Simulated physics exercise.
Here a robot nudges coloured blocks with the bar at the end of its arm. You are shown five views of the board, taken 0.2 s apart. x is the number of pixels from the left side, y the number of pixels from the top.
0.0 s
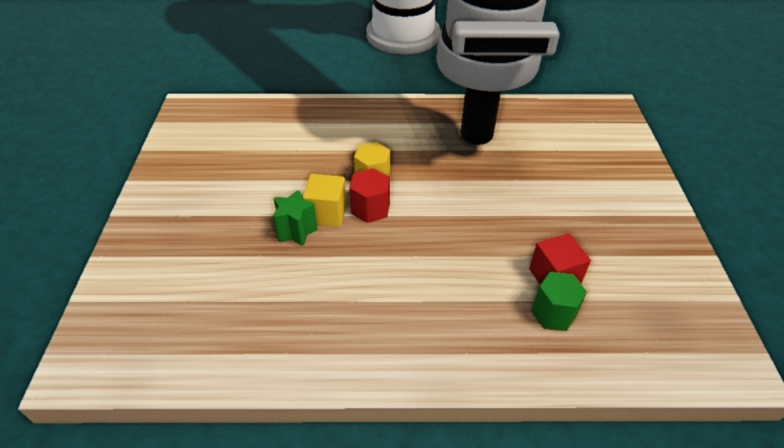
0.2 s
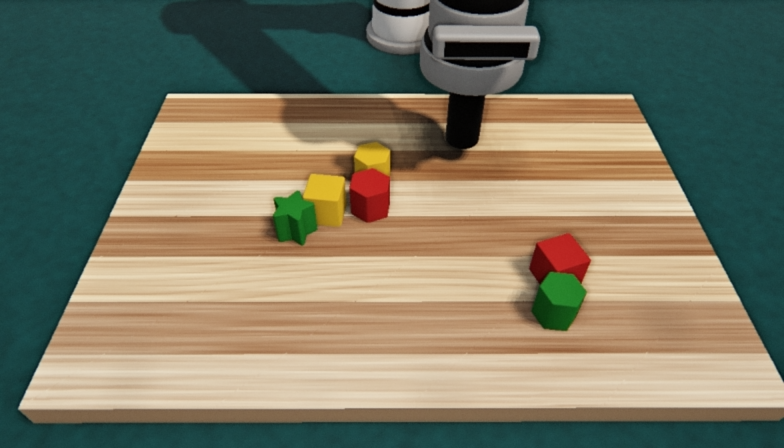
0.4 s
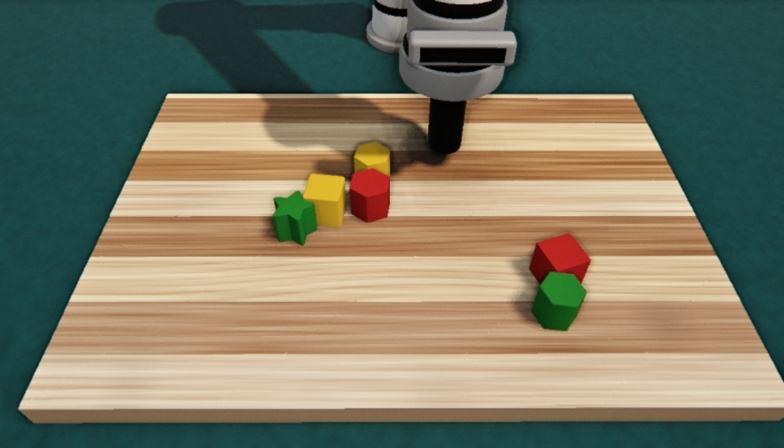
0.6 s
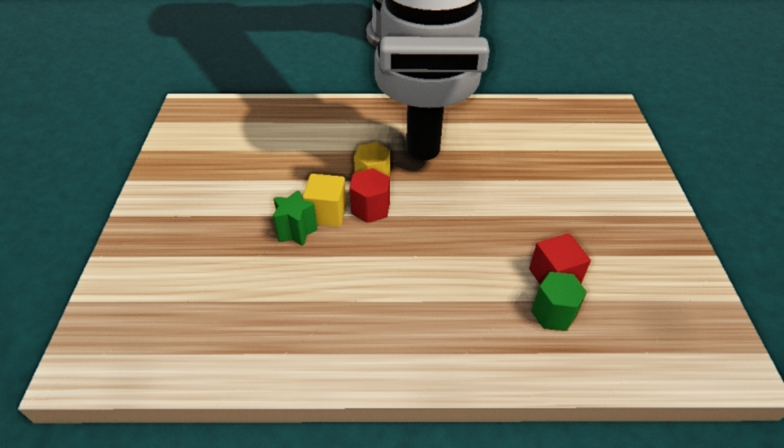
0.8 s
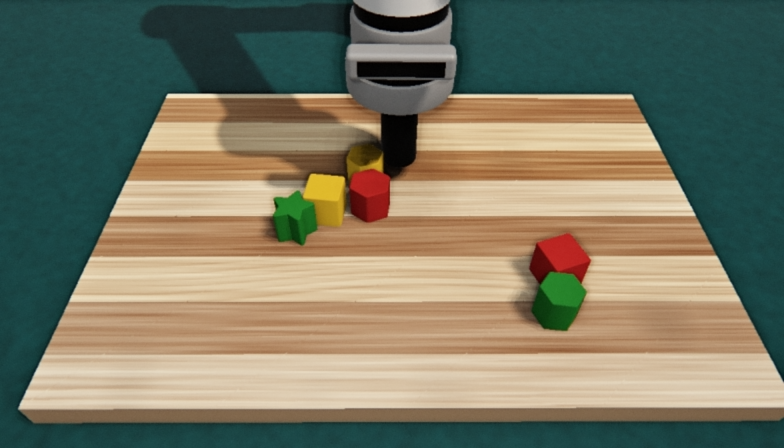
A robot arm moves left across the board and nudges the yellow hexagon slightly left.
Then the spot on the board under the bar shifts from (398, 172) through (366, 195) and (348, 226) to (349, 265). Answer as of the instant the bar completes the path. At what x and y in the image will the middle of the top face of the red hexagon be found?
It should be at (369, 268) by then.
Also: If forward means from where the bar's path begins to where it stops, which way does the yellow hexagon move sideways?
To the path's right.
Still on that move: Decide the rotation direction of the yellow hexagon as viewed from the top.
Looking down on the board, it turns clockwise.
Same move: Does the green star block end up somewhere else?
I'd say yes.
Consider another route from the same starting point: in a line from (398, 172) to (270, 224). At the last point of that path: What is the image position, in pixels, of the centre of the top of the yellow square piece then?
At (258, 227).
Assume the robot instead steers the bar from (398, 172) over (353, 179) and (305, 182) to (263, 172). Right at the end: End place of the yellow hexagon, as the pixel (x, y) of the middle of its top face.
By then it is at (271, 175).
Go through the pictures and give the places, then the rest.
In the first frame, bar's lower end (477, 136); green star block (291, 205); yellow square piece (324, 187); yellow hexagon (372, 153); red hexagon (370, 182).
In the second frame, bar (462, 140); blocks still.
In the third frame, bar (444, 145); blocks still.
In the fourth frame, bar (423, 151); blocks still.
In the fifth frame, bar (399, 158); green star block (291, 205); yellow square piece (324, 187); yellow hexagon (365, 155); red hexagon (370, 182).
What follows on the original path. One third of the way, bar (365, 181); yellow hexagon (330, 163), turned 55° clockwise; red hexagon (363, 195), turned 30° anticlockwise.
Two thirds of the way, bar (347, 213); green star block (264, 216); yellow square piece (300, 204), turned 35° clockwise; yellow hexagon (328, 163), turned 70° clockwise; red hexagon (360, 229), turned 70° anticlockwise.
At the end, bar (348, 251); green star block (262, 217); yellow square piece (300, 206), turned 45° clockwise; yellow hexagon (328, 163), turned 70° clockwise; red hexagon (369, 268), turned 85° anticlockwise.
